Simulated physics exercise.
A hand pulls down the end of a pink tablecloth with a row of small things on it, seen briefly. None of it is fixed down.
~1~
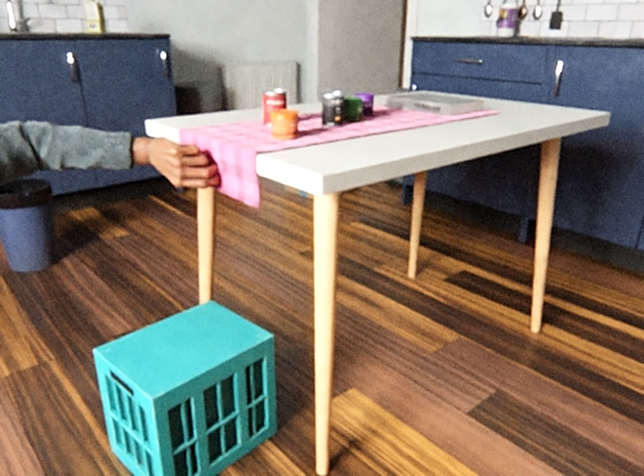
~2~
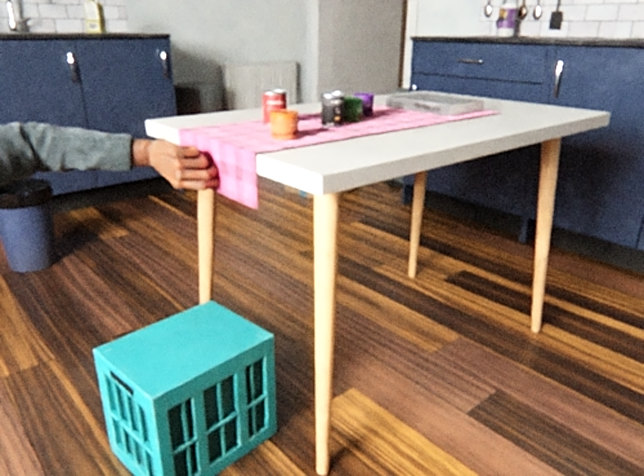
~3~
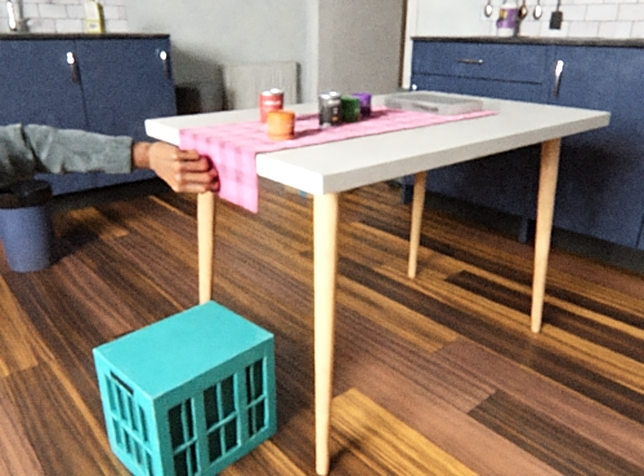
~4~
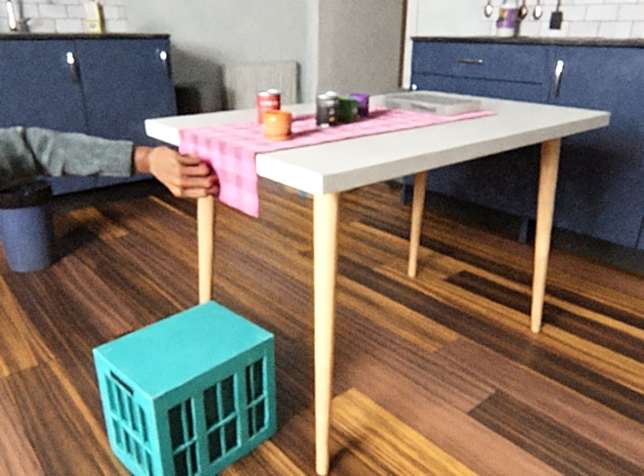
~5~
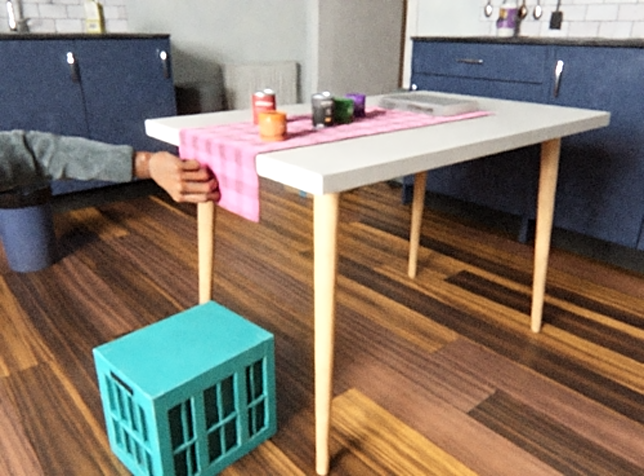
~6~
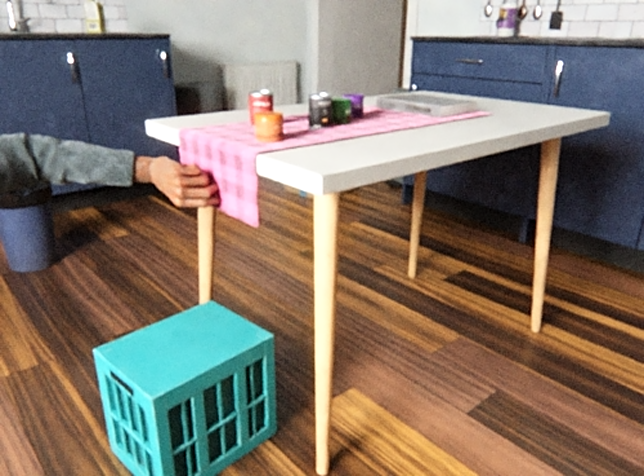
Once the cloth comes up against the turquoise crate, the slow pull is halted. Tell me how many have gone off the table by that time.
By that time the count is three.
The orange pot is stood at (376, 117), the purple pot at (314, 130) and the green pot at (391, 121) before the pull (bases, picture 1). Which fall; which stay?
Looking at each one, the orange pot remains in position, the purple pot drops away and the green pot remains in position.
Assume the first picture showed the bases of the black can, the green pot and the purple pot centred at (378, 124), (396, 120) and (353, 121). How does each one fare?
So, the black can makes it through, the green pot makes it through, the purple pot makes it through.
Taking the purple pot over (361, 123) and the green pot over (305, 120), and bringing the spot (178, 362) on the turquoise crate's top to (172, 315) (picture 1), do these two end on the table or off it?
Purple pot: Still up. Green pot: Still up.
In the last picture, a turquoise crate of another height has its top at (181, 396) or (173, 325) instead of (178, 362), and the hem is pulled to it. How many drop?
Then 4 and 2.
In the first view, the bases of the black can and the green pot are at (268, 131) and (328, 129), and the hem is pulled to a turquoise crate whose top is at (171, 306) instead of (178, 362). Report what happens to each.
So the black can leaves, and the green pot stays there.
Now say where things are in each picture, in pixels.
Hem (259, 207); orange pot (285, 111); red can (275, 91); black can (333, 94); green pot (352, 98); purple pot (364, 94); top of the crate (178, 363), in the first picture.
Hem (258, 209); orange pot (284, 112), in the second picture.
Hem (256, 213); red can (271, 92), in the third picture.
Hem (258, 217); black can (327, 94); top of the crate (178, 363), in the fourth picture.
Hem (258, 222); green pot (342, 99), in the fifth picture.
Hem (259, 227); orange pot (269, 113); red can (261, 92); black can (320, 95); green pot (340, 99); purple pot (353, 95), in the sixth picture.
Soon after, hem near (220, 280); orange pot gone.
After that, hem on the crate; orange pot, red can and black can gone.
In the end, hem on the crate; orange pot, red can and black can gone. It carries off three.
